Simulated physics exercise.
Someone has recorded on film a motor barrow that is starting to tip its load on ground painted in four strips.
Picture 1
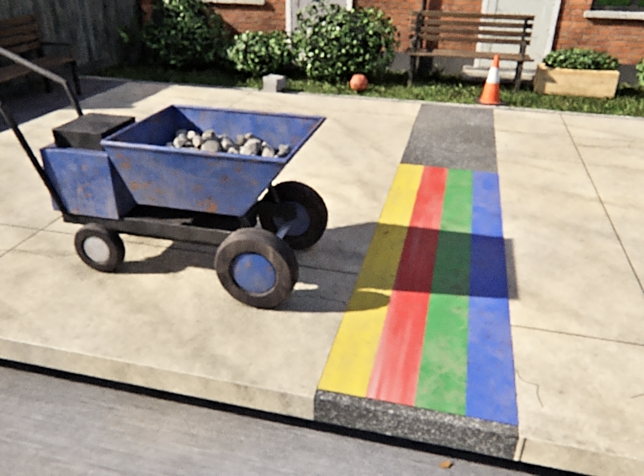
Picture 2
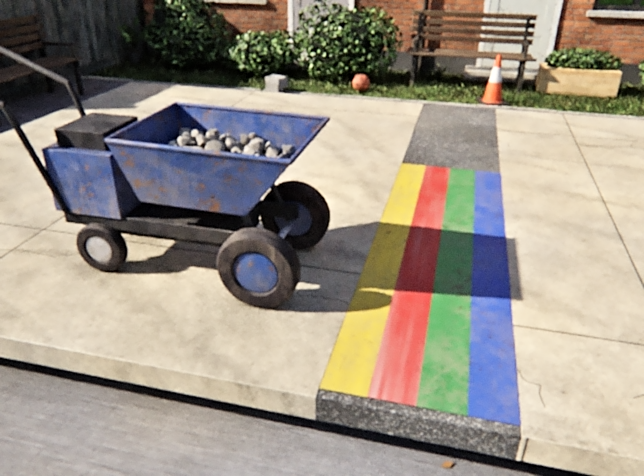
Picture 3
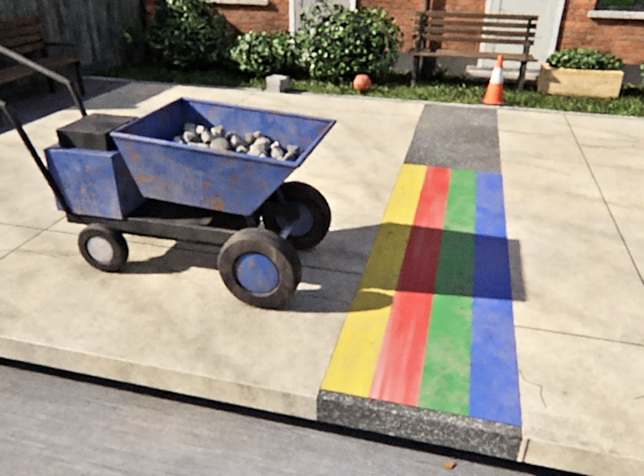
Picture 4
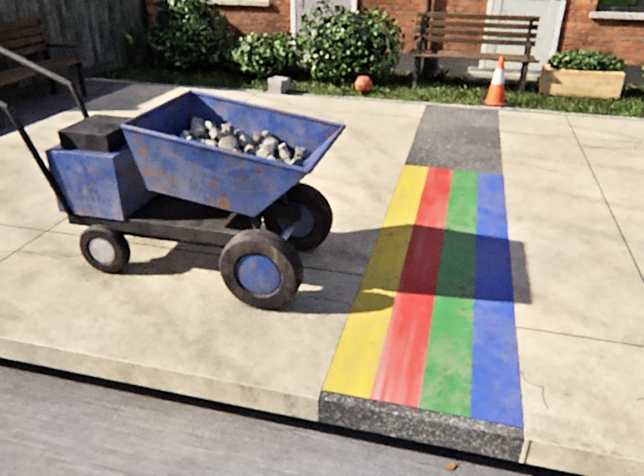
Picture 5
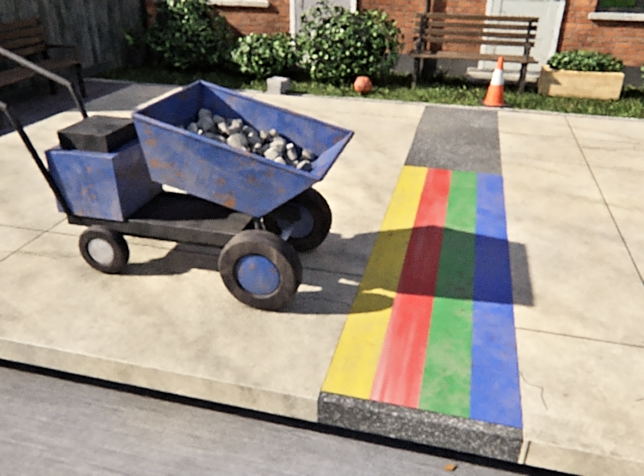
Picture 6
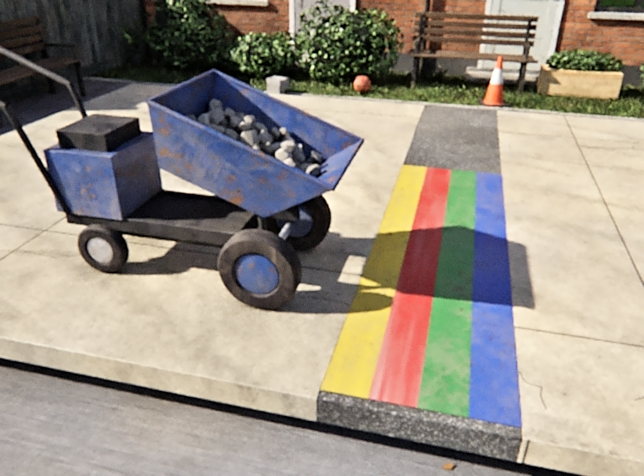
On a paved area before a brick building, a blue motor barrow loaded with broken stones stands left of yellow, red, green and blue painted strips, and its skip tilts gradually from level until clearly angled down toward the right.
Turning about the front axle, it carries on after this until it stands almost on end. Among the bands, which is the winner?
That would be the red band.
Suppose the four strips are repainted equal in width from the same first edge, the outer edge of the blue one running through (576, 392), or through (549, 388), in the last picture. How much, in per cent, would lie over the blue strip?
Roughly 0 per cent, then roughly 10 per cent.
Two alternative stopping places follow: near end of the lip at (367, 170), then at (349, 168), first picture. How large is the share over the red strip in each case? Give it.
Roughly 0 per cent first, then roughly 0 per cent.
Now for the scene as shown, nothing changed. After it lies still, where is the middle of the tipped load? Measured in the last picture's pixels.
The centre settles at about (436, 291).
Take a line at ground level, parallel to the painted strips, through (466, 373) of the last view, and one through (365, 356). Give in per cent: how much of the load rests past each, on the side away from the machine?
The first comes to 20 per cent, the second to 80 per cent.
Soon, skip tipped steeply; all in the skip.
A while on, skip tipped right over; about two thirds in the skip; a stray few over the yellow strip; about a quarter over the red strip; a small part over the green strip.
Towards the end, skip tipped right over; about a quarter in the skip; a small part over the yellow strip; about a third over the red strip; about a quarter over the green strip; a small part over the blue strip; a stray few off the paint.
Finally, skip tipped right over; about a quarter in the skip; a small part over the yellow strip; about a third over the red strip; about a quarter over the green strip; a small part over the blue strip; a stray few off the paint.
